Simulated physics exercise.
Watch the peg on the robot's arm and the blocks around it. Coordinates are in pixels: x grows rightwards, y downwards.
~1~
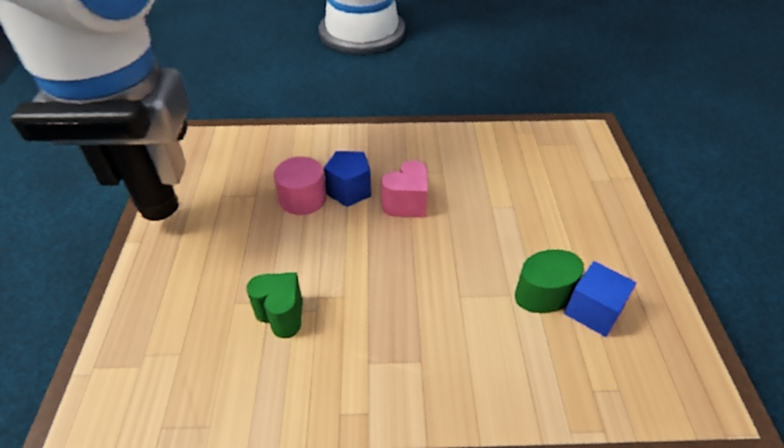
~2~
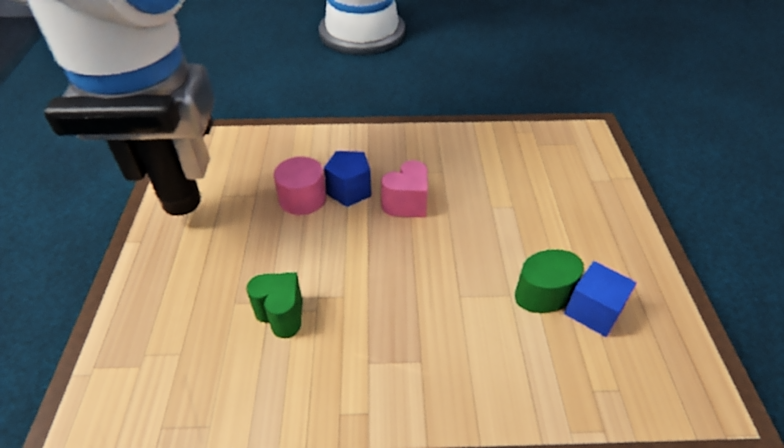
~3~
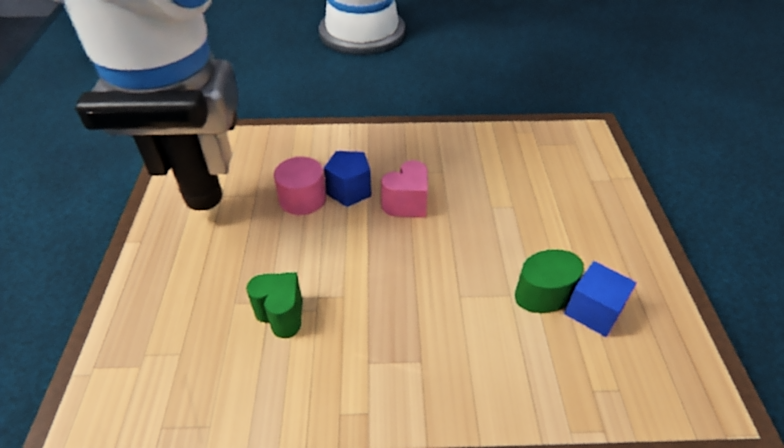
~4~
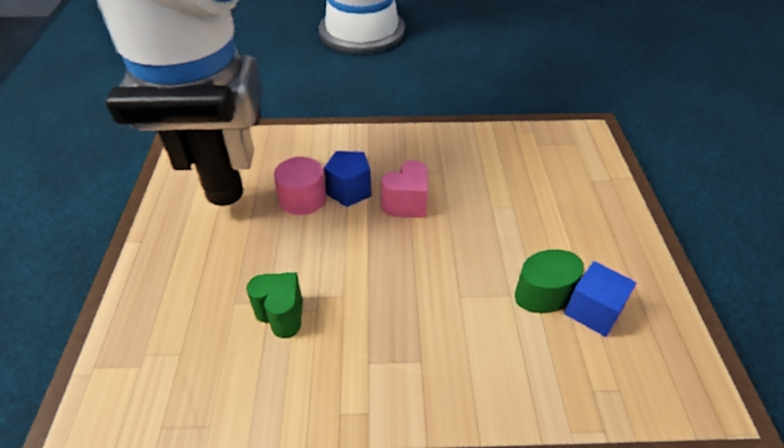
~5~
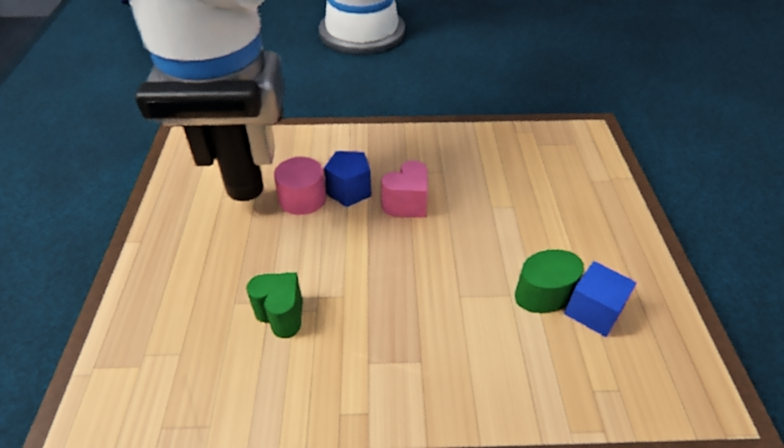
On a wooden board, a robot arm's black peg moves right beside the still blocks.
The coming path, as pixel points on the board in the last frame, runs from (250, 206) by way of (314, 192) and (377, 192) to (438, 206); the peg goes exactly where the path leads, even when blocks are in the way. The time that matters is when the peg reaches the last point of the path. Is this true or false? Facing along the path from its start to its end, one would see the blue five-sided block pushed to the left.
That statement is accurate.
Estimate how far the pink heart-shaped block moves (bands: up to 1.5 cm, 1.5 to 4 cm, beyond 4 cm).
The distance will be above 4 cm.
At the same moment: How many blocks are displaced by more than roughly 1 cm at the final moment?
Put simply, three or more blocks are moved more than 1 cm.
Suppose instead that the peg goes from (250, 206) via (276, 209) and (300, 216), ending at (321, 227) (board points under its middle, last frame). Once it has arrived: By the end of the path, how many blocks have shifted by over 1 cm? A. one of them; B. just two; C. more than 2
Correct choice: B.
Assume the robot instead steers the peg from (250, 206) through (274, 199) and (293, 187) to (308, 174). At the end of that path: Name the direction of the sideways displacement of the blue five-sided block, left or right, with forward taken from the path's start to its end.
Its sideways move is to the right.
What follows on the original path. One third of the way, peg at (312, 175); pink circular block at (352, 169); blue five-sided block at (394, 158), turned 45° anticlockwise; pink heart-shaped block at (417, 178).
Two thirds of the way, peg at (377, 175); pink circular block at (413, 181); blue five-sided block at (423, 151), turned 80° anticlockwise; pink heart-shaped block at (461, 187).
At the end, peg at (440, 189); pink circular block at (456, 209); blue five-sided block at (429, 149), turned 90° anticlockwise; pink heart-shaped block at (494, 197), turned 70° anticlockwise.
